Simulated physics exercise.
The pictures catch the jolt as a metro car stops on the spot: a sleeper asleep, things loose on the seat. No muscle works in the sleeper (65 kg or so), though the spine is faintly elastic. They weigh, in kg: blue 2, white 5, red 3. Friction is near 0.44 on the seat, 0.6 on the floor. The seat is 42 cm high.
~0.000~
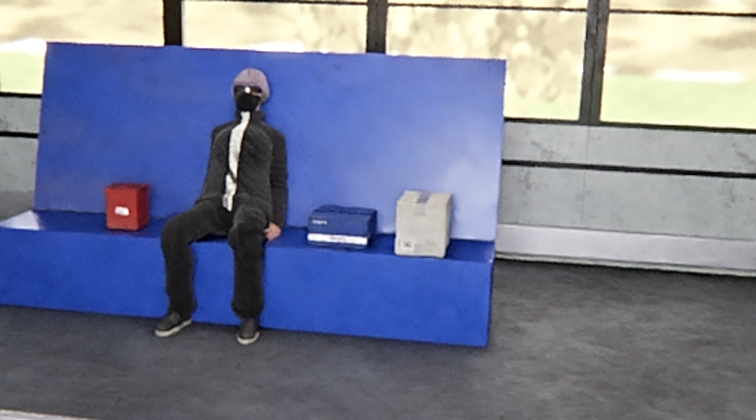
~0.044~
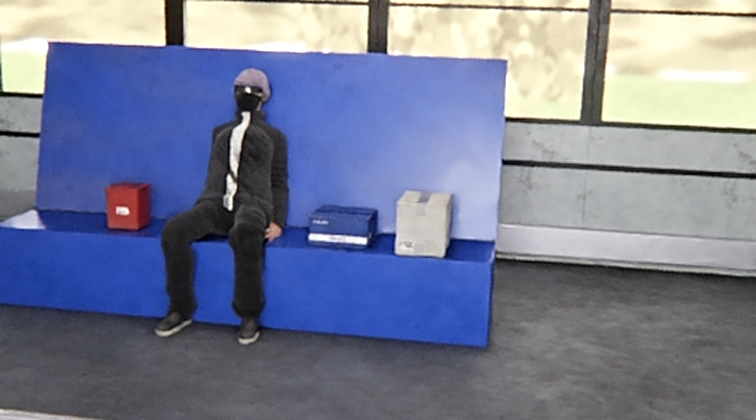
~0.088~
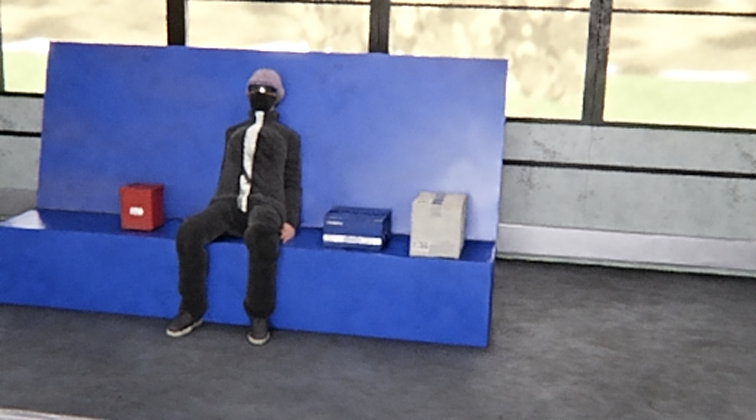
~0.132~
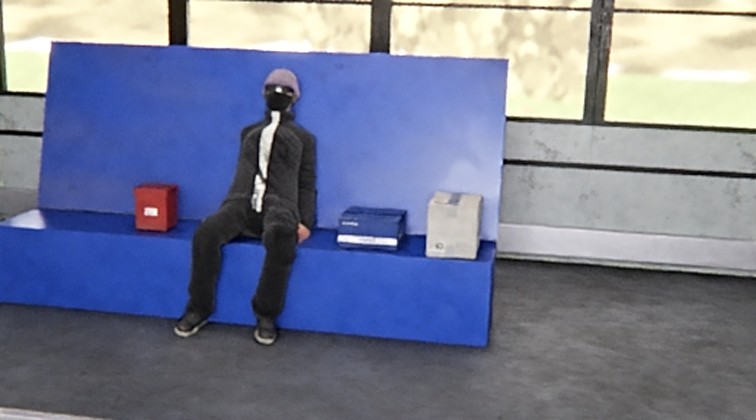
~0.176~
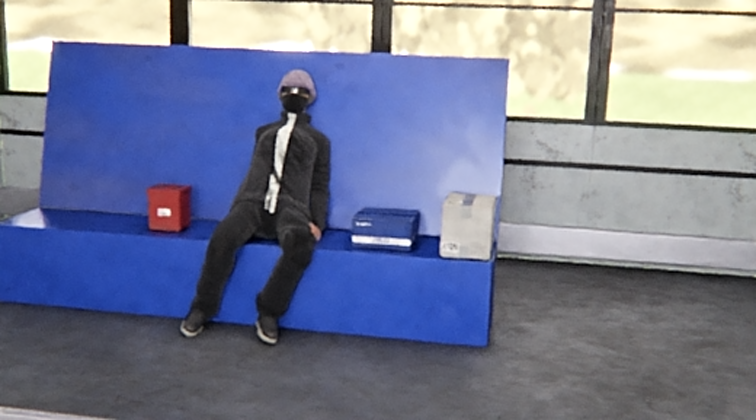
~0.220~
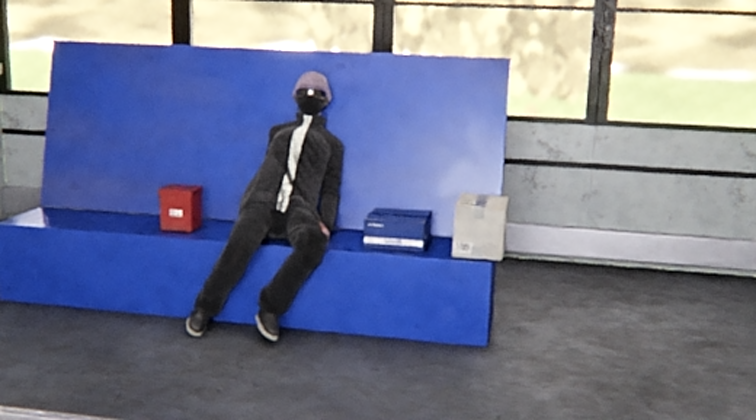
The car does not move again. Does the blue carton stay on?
Here the blue carton holds on.
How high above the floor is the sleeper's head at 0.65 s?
About 70 cm.
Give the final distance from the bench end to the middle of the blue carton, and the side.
About 25 cm short of it.
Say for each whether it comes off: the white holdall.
White holdall off.
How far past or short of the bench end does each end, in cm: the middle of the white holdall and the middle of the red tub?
White holdall 40 past, red tub 150 short.
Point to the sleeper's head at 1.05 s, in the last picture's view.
Near (442, 197).
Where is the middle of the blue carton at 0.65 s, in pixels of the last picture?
Near (438, 233).
After 0.40 s the blue carton is 34 cm short of the bench end, tilted 0°, near (429, 232) in the last picture's view.
After 0.65 s the blue carton is 29 cm short of the bench end, tilted 0°, near (438, 233) in the last picture's view; the red tub 146 cm short of the bench end, tilted 0°.
After 1.05 s the blue carton is 26 cm short of the bench end, tilted 0°, near (444, 234) in the last picture's view.
At rest, 1.8 s, blue carton stays on; white holdall drops off; red tub stays on; sleeper's hips keep to the seat.
